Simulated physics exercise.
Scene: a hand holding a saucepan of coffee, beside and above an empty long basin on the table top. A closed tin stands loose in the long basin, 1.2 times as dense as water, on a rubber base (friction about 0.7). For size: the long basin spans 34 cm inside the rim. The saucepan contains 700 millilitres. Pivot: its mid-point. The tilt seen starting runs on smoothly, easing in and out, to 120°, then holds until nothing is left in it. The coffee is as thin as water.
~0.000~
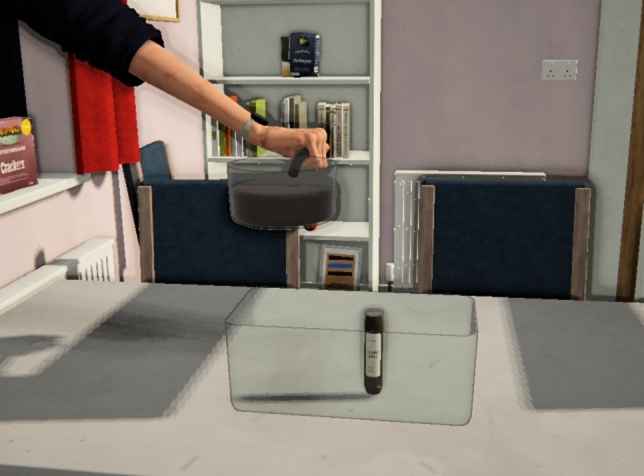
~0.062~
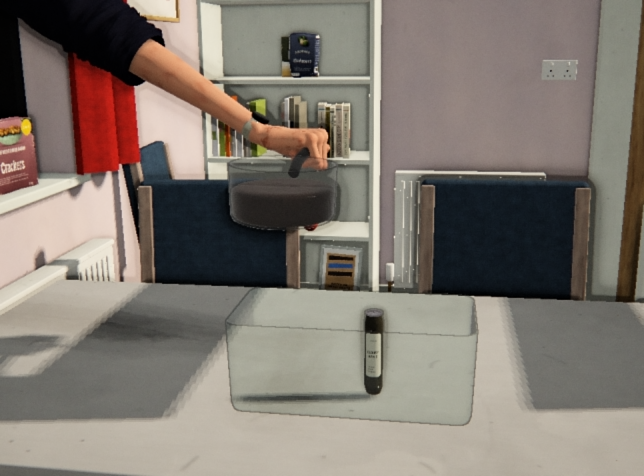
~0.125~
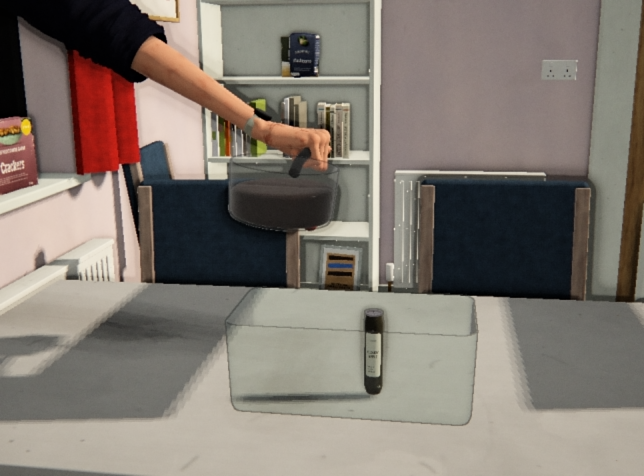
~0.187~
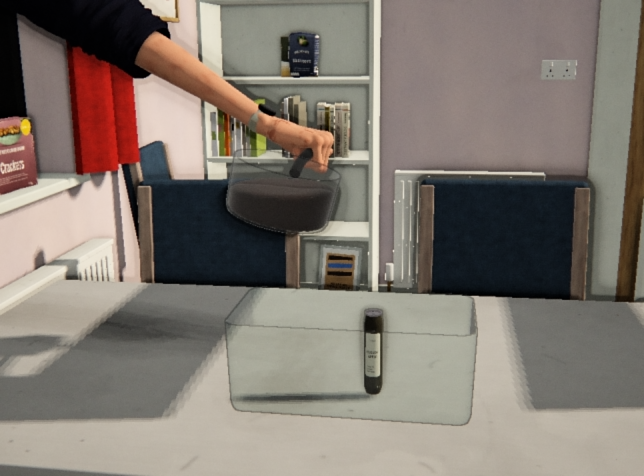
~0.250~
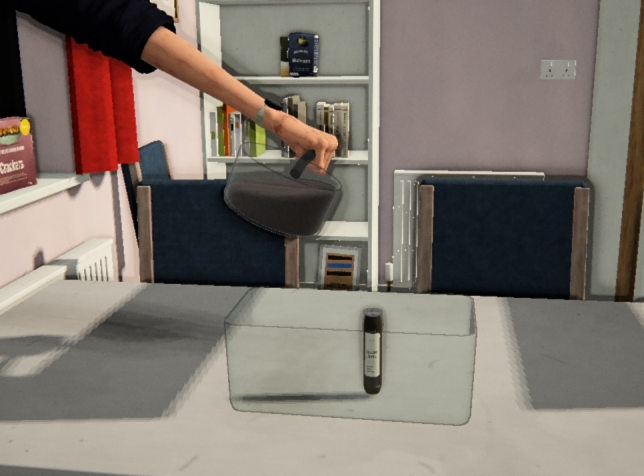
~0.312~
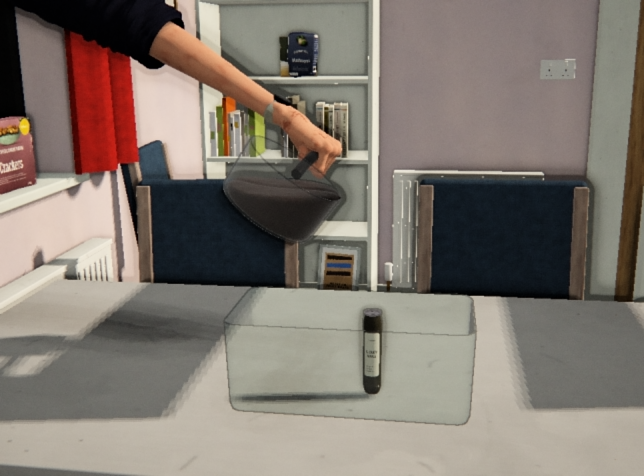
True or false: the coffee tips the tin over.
True.
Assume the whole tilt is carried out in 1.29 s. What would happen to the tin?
Well, the tin simply holds firm.
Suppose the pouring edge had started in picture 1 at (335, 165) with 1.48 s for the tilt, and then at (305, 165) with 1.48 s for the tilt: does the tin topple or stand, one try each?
Trial 1 - tin stays standing; trial 2 - tin stays standing.
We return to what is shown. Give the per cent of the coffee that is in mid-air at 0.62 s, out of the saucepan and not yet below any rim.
Roughly 44 percent.
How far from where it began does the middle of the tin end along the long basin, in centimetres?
Roughly 7.5 cm.
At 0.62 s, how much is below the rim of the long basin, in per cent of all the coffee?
30 %, roughly.
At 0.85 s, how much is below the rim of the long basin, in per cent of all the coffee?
90 per cent or thereabouts.
By 0.62 s the tilt is 100° and 26 per cent is still to pour; the tin stands where it began.
By 0.85 s the tilt is 120° and 2 per cent is still to pour; the tin stands 1 cm from where it began.
By 1.09 s the tilt is 120° and 0 per cent is still to pour; the tin leans 19°.
By 1.35 s the tilt is 120° and 0 per cent is still to pour; the tin lies on its side.
At rest the tin lies on its side.
